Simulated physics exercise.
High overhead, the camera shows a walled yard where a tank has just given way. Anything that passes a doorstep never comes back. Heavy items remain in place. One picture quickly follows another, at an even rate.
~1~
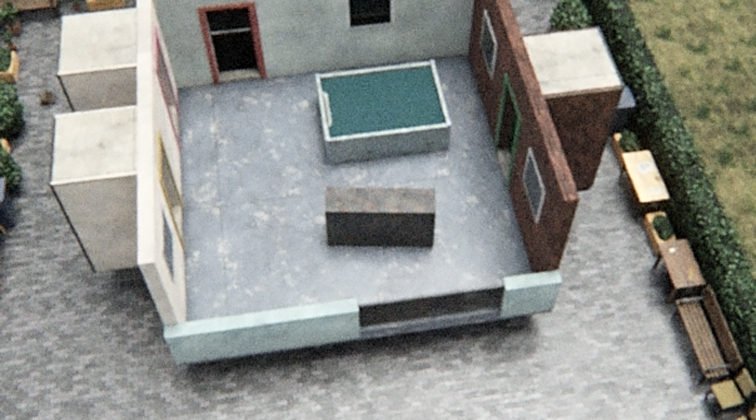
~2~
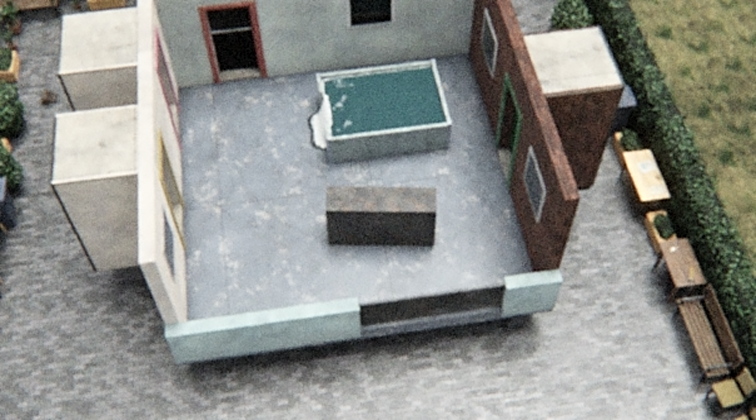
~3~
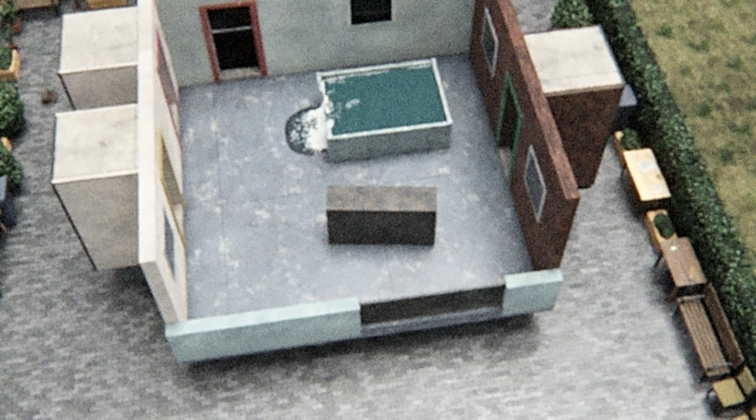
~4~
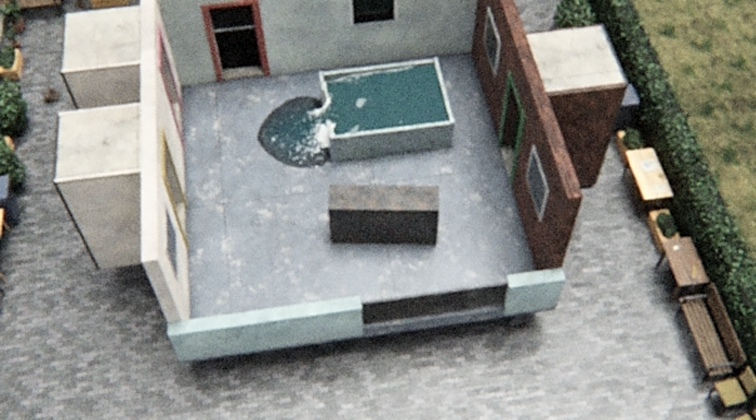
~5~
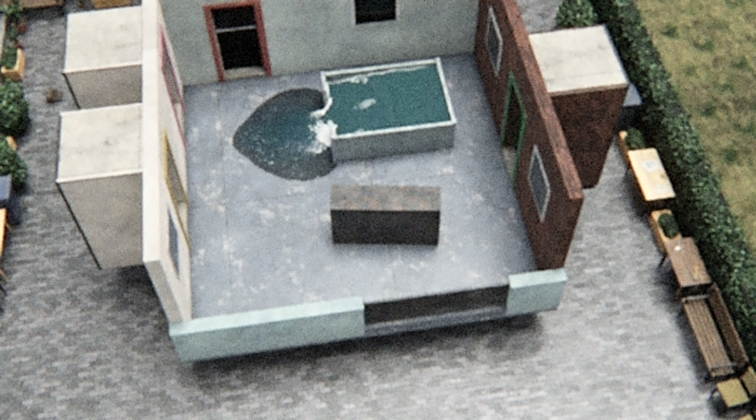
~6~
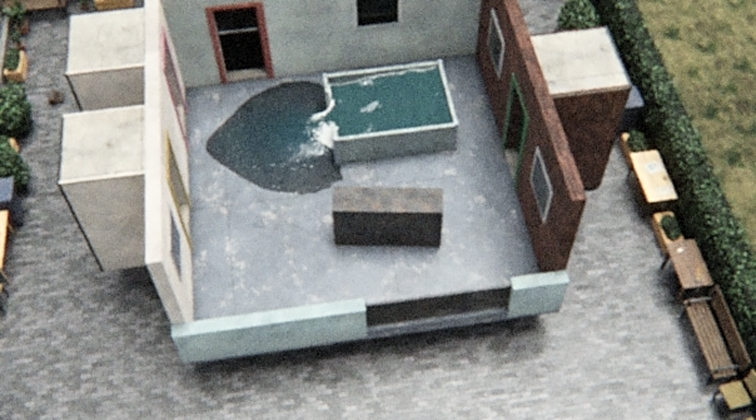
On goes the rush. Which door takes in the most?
The red door.
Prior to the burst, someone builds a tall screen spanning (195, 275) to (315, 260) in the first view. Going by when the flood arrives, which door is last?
I'd go with the green-painted one.
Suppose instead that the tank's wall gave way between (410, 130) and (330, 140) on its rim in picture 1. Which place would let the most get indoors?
The door marked green.
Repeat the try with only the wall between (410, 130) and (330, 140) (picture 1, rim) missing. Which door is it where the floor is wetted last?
I'd say the door marked red comes last.
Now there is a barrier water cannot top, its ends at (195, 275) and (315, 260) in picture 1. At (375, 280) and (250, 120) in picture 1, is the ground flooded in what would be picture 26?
Taking the two points in order, the first is spared and the second is swamped.
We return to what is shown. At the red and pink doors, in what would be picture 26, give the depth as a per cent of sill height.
Near 200 and 60 in a hundred.
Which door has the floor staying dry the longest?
I'd go with the green door.
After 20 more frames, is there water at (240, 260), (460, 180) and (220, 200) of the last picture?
Well, in the order you listed them: Inundated, next not wetted, last inundated.
A moment on, water covers 30 % of the floor; green door not reached, yellow door not reached, red door wet at the sill, nothing in, pink door wet at the sill, nothing in.
Next, water covers 35 % of the floor; green door not reached, yellow door wet at the sill, nothing in, red door a trickle in, pink door wet at the sill, nothing in.
Then, water covers 40 % of the floor; green door not reached, yellow door wet at the sill, nothing in, red door some in, pink door wet at the sill, nothing in.
Later, water covers 65 % of the floor; green door not reached, yellow door wet at the sill, nothing in, red door a lot in, pink door wet at the sill, nothing in.
In the end, water covers 90 % of the floor; green door wet at the sill, nothing in, yellow door wet at the sill, nothing in, red door a lot in, pink door wet at the sill, nothing in; the red door has let in the most.
